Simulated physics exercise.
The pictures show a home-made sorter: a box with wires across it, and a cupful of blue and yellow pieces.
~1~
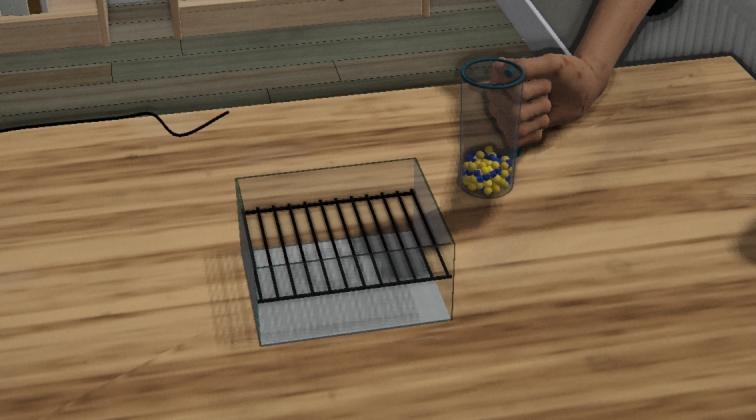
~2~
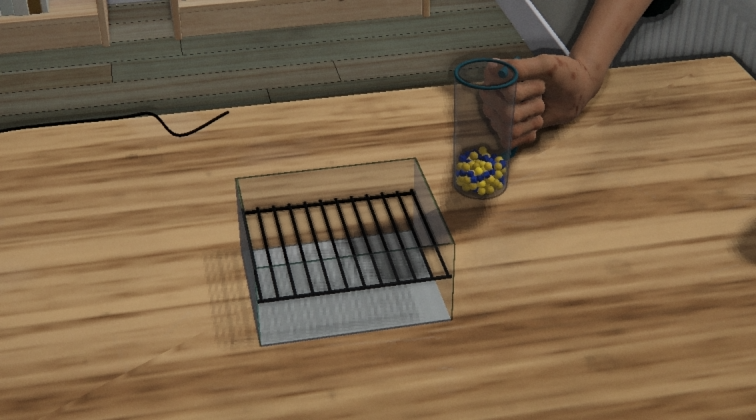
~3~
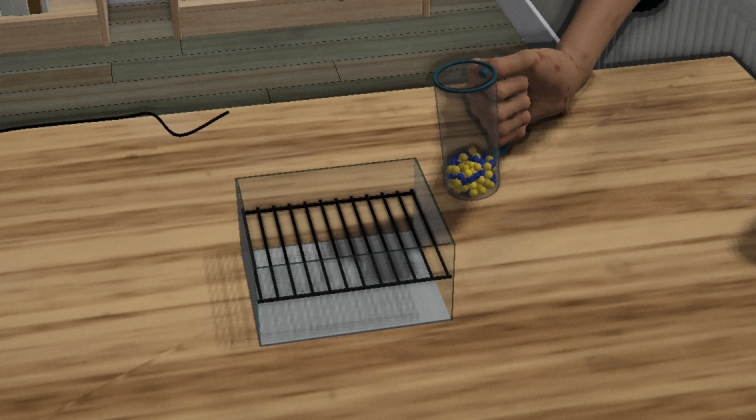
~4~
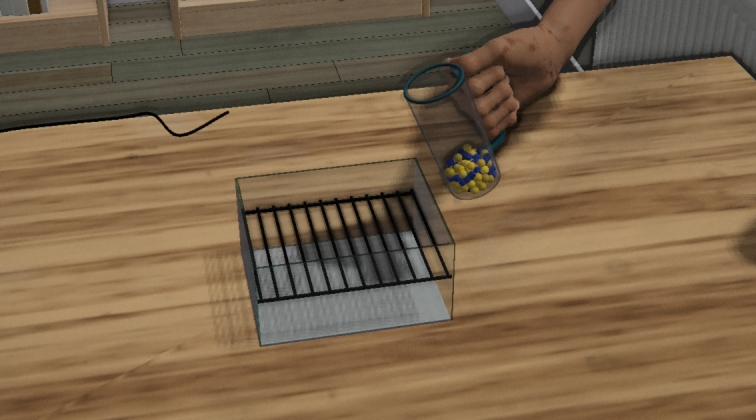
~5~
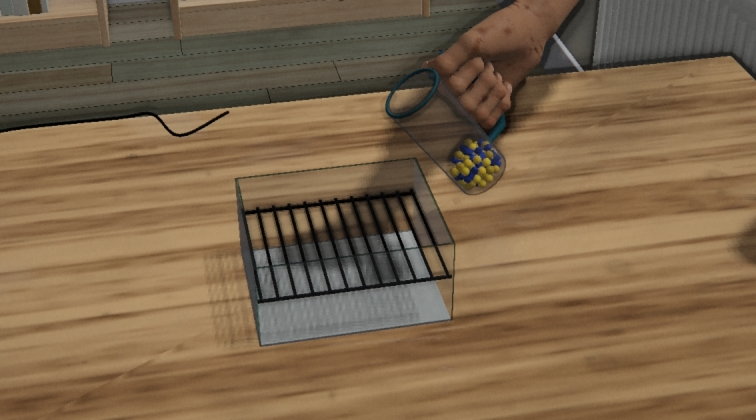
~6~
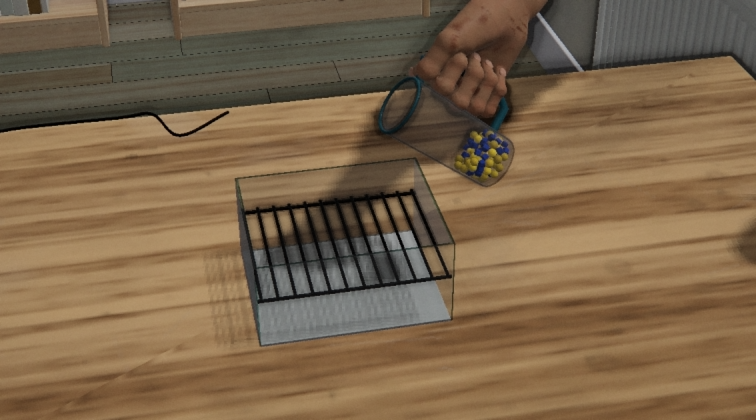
A hand moves a clear cup of blue and yellow pieces left, then tilts it toward a wire-topped box.
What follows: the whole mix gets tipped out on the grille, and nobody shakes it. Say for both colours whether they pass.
Here the blue bits end up below, and the yellow bits end up below.
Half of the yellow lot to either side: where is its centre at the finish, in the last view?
Near (353, 278).
Then, 0.30 s past the last view, blue ones, all in the cup; yellow ones, all in the cup.
Then, 0.63 s past the last view, blue ones, all in the cup; yellow ones, all in the cup.
Then, 1.01 s past the last view, blue ones, a small part in the cup, about a third on or over the wires, about two thirds under the rack; yellow ones, a small part in the cup, about half on or over the wires, about a third under the rack.
Finally, blue ones, all under the rack; yellow ones, all under the rack.
